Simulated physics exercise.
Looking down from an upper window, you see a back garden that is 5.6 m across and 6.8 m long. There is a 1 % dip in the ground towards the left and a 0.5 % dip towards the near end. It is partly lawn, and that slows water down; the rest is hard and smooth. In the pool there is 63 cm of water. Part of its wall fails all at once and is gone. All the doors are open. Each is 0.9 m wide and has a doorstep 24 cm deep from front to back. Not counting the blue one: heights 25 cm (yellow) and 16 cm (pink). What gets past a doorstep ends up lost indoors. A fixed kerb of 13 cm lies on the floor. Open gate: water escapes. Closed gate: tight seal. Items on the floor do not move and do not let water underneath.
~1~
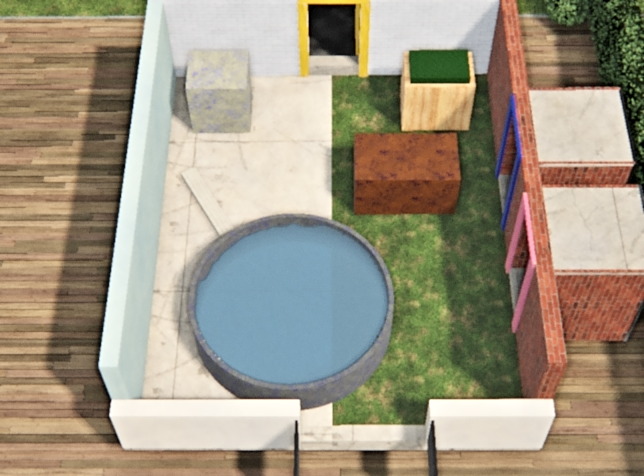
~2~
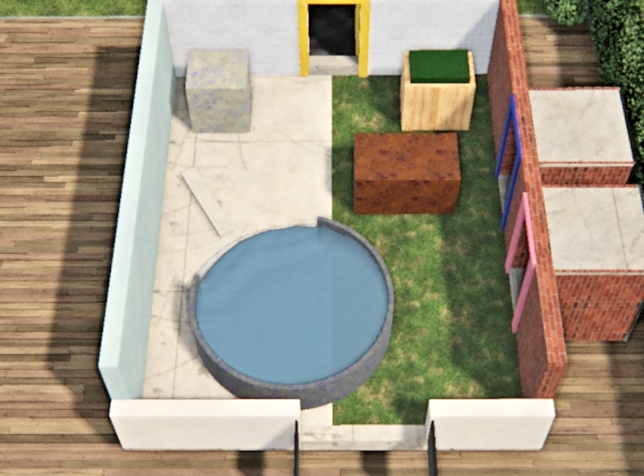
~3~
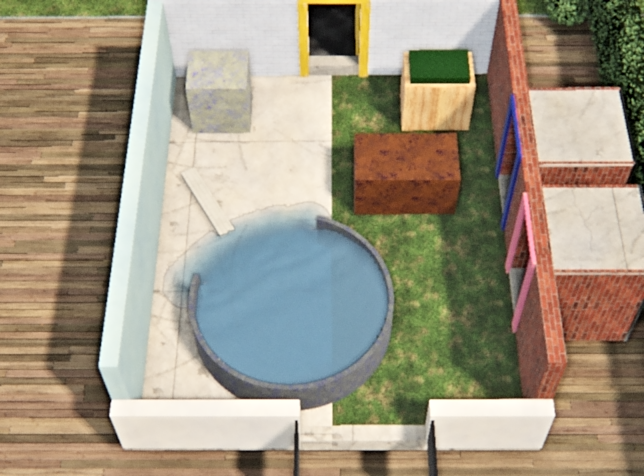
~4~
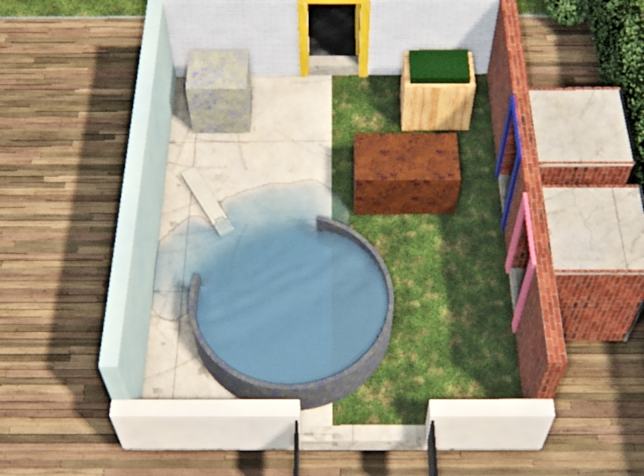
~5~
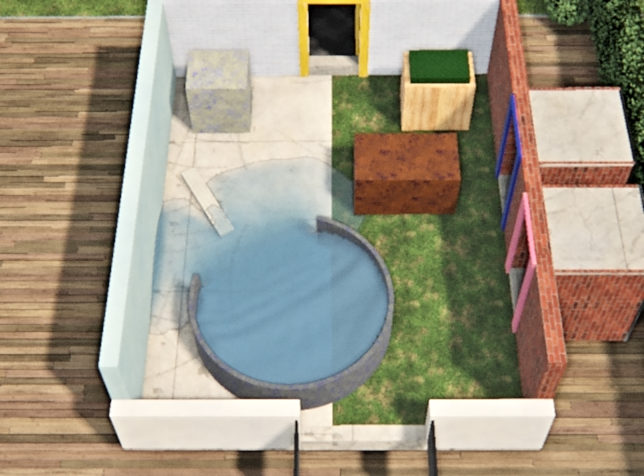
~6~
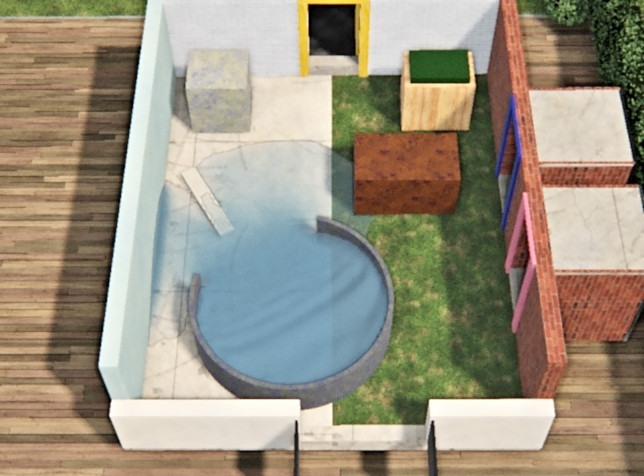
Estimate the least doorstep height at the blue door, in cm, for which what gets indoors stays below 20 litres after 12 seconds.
Close to 8.5 cm is just enough.
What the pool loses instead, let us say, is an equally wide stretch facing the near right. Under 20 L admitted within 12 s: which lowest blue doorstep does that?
Some 6.5 cm.
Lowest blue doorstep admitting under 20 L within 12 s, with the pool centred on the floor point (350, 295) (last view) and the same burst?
New minimum height: Approx. 6.5 cm.
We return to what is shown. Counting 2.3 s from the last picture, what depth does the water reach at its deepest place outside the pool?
Max depth: Around 46 cm.
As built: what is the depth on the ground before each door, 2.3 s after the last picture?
Blue 0, yellow 29, pink 0 cm.
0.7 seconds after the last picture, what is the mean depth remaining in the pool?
Average depth: Approx. 42 cm.
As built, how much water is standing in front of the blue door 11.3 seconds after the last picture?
Some 7.0 centimetres.
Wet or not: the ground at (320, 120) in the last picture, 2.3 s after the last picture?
By then it is awash.
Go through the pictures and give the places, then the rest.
In the first frame, the pool at (291, 299) is whole and still, 63 cm deep; the blue door at (509, 163) is dry.
In the second frame, the front is at a hidden place, 0.3 m from the gap on the far side; 0.5 m2 of floor is wet, 63 cm left at the back.
In the third frame, the gap is on the far side, the front 0.7 m out at (312, 206); the back of the pool holds 63 cm.
In the fourth frame, the gap is on the far side, the front 1.2 m out at (316, 185); the back of the pool holds 63 cm.
In the fifth frame, the front is at (316, 162), 1.6 m from the gap on the far side; 5.3 m2 of floor is wet, 63 cm left at the back.
In the sixth frame, water pours out on the far side and has run 2.0 m, to (306, 143); about 7 cm deep outside, 61 cm at the back; 2.2 m in a straight line remain to the blue door at (509, 163).
Then, 0.7 s after the last picture water covers 40 % of the floor, deepest (40 cm) near (226, 239); it has not reached the blue door.
Then, 2.3 s after the last picture water covers 55 % of the floor, deepest (46 cm) near (177, 82); it has not reached the blue door.
Then, 11.3 s after the last picture water covers 95 % of the floor, deepest (17 cm) near (140, 426); 7 cm at the blue door, 6 litres in over its 11 cm doorstep.
At the blue door as built, the water peaked near 13 cm, 6.1 s after the last picture.
With a doorstep of 7 cm, 34 litres would have come in within the 12 s; with 9.5 cm, 13 litres. So under 20 litres takes about 8.5 cm.
